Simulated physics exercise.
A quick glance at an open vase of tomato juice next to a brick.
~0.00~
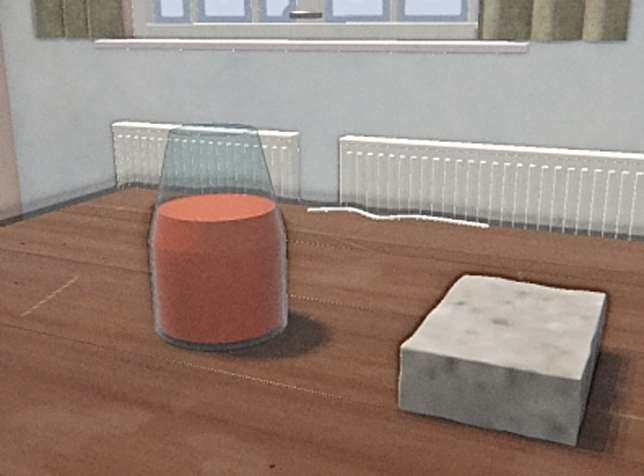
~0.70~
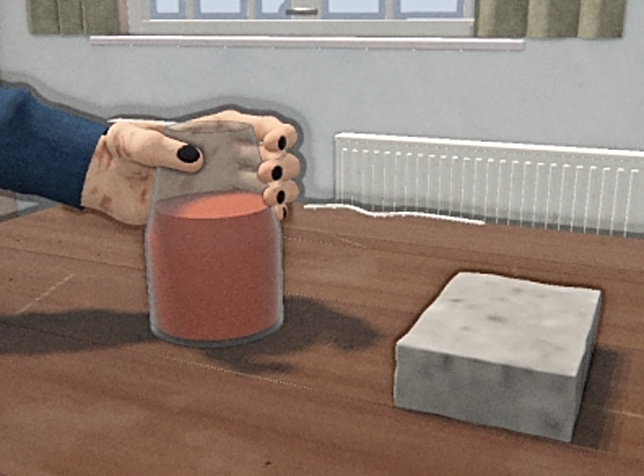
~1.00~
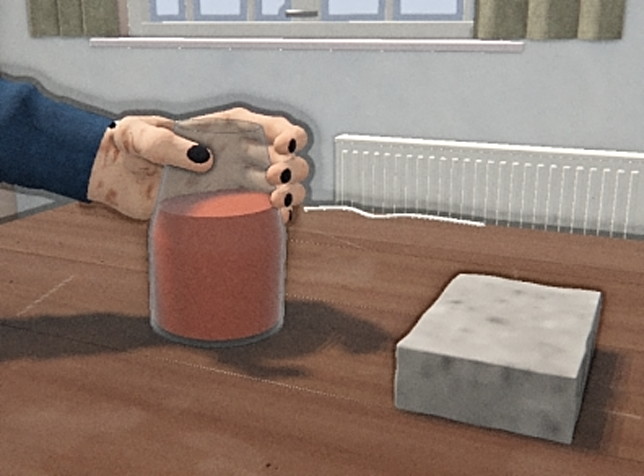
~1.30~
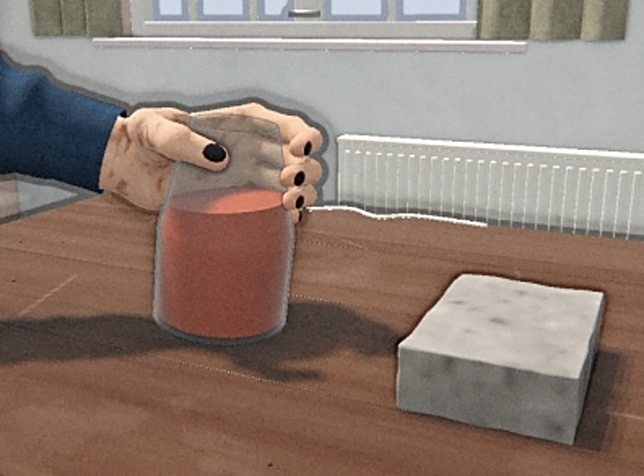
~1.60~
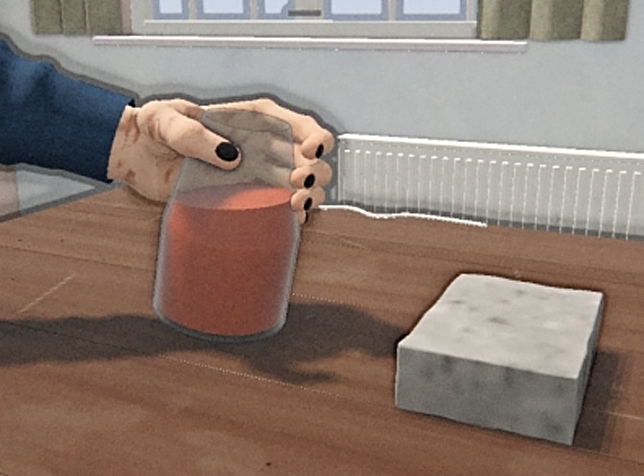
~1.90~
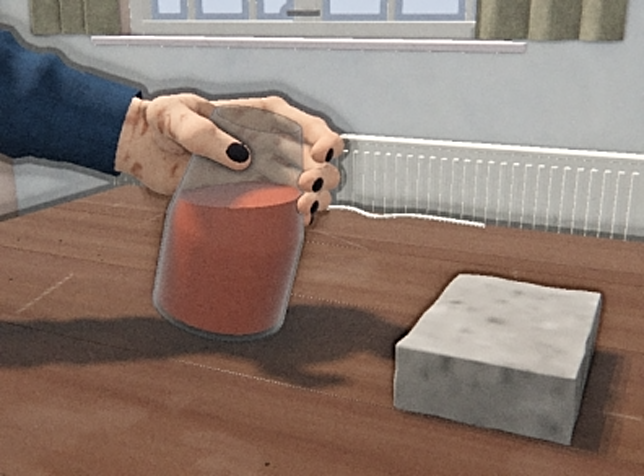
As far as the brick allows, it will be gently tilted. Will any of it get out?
Yes.
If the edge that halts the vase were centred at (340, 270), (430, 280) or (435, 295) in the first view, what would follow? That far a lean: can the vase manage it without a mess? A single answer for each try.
First try it keeps every drop, second it brims over, third it brims over.
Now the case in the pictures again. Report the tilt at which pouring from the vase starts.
Somewhere near 60 degrees from upright.
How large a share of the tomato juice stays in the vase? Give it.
Retained: Close to 55 in a hundred.
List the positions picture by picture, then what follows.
In the first frame, it stands upright; vase (218, 226) about two thirds full.
In the second frame, a hand takes hold; vase about two thirds full, surface at (213, 205); brick (506, 344).
In the third frame, tipping on its foot; vase (218, 222) about two thirds full.
In the fourth frame, the top moves towards the brick; vase about two thirds full, surface at (229, 201); brick (508, 346).
In the fifth frame, on the way over; vase (233, 216) about two thirds full.
In the sixth frame, it is leaning; vase about two thirds full, surface at (243, 195); brick (506, 346).
Around 2.5 s, the vase leans by about 40°; none is lost.
Around 3.1 s, the vase leans by about 65°; it has lost some; about three quarters of the tomato juice is inside.
Around 4.5 s, the vase leans by about 75°, against the brick; it has lost some; about half of the tomato juice is inside.
